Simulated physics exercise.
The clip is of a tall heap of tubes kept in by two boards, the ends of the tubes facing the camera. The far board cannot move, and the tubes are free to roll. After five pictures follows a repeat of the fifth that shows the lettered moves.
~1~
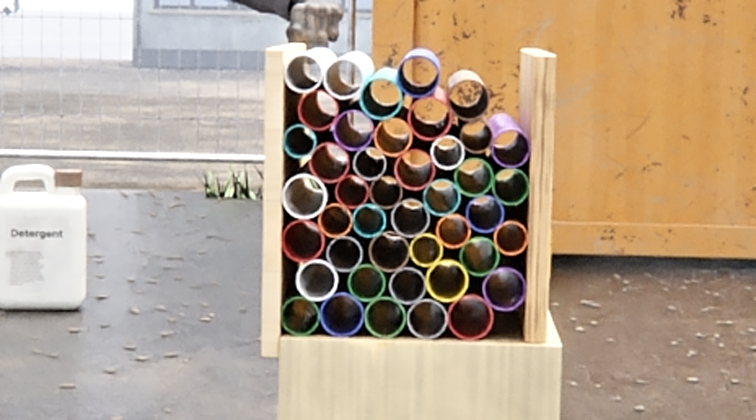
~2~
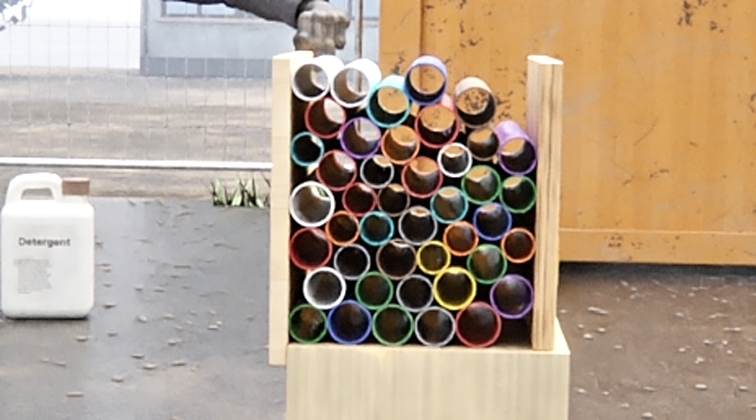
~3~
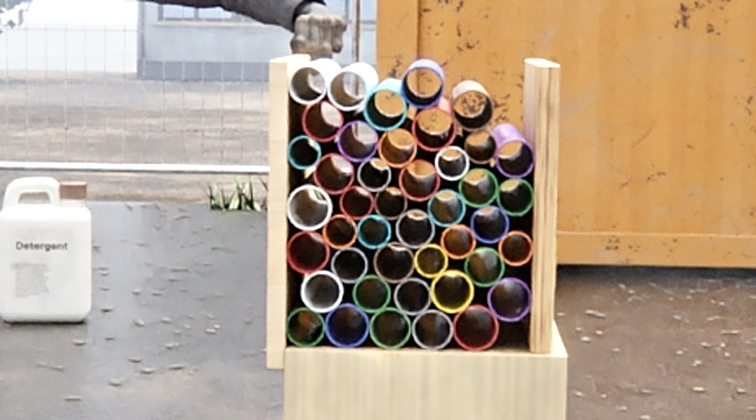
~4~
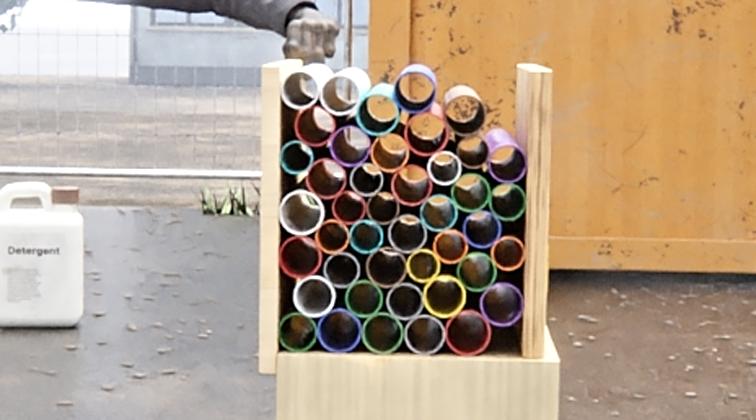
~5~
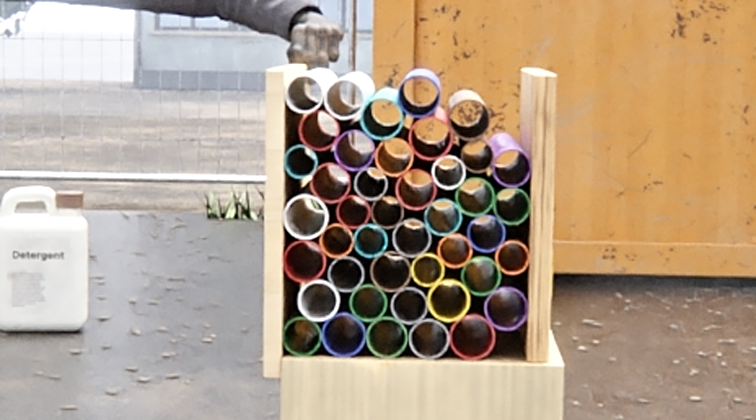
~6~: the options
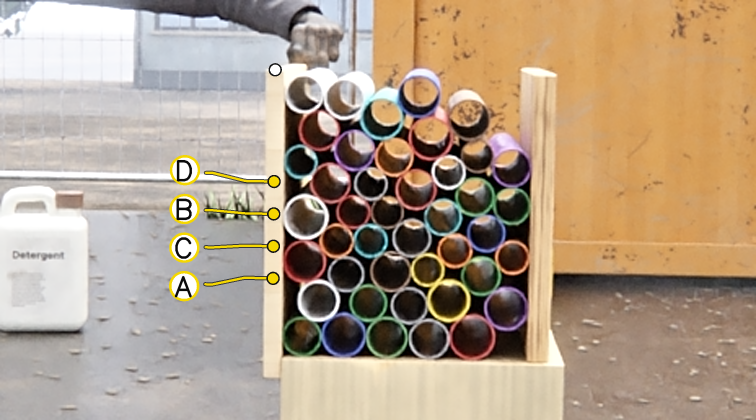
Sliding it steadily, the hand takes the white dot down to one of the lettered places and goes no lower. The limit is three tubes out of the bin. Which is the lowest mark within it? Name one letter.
At most to D.
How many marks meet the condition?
The number is one.
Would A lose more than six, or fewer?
At A, more than six.
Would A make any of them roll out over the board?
At A: Yes.
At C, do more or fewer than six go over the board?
At C, more than six.
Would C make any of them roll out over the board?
Yes.
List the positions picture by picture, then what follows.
A purple tube (354, 130); a turquoise tube (381, 98); a white tube (344, 79), in the first picture.
A white tube (351, 86); side board (295, 195), in the second picture.
A green tube (305, 327); a white tube (322, 292), in the third picture.
A yellow tube (445, 296); a green tube (477, 272), in the fourth picture.
A red tube (354, 212); a blue tube (486, 233); a purple tube (355, 150), in the fifth picture.
On the copy, A at (273, 279); B at (274, 214); C at (274, 247); D at (274, 181); the white dot at (275, 70).
On D. First, top of the board (284, 123).
Then, top of the board (284, 181).
Finally, top of the board (284, 181), one out over the board.
By contrast, A more than three out over the board; B four out over the board; C more than three out over the board.
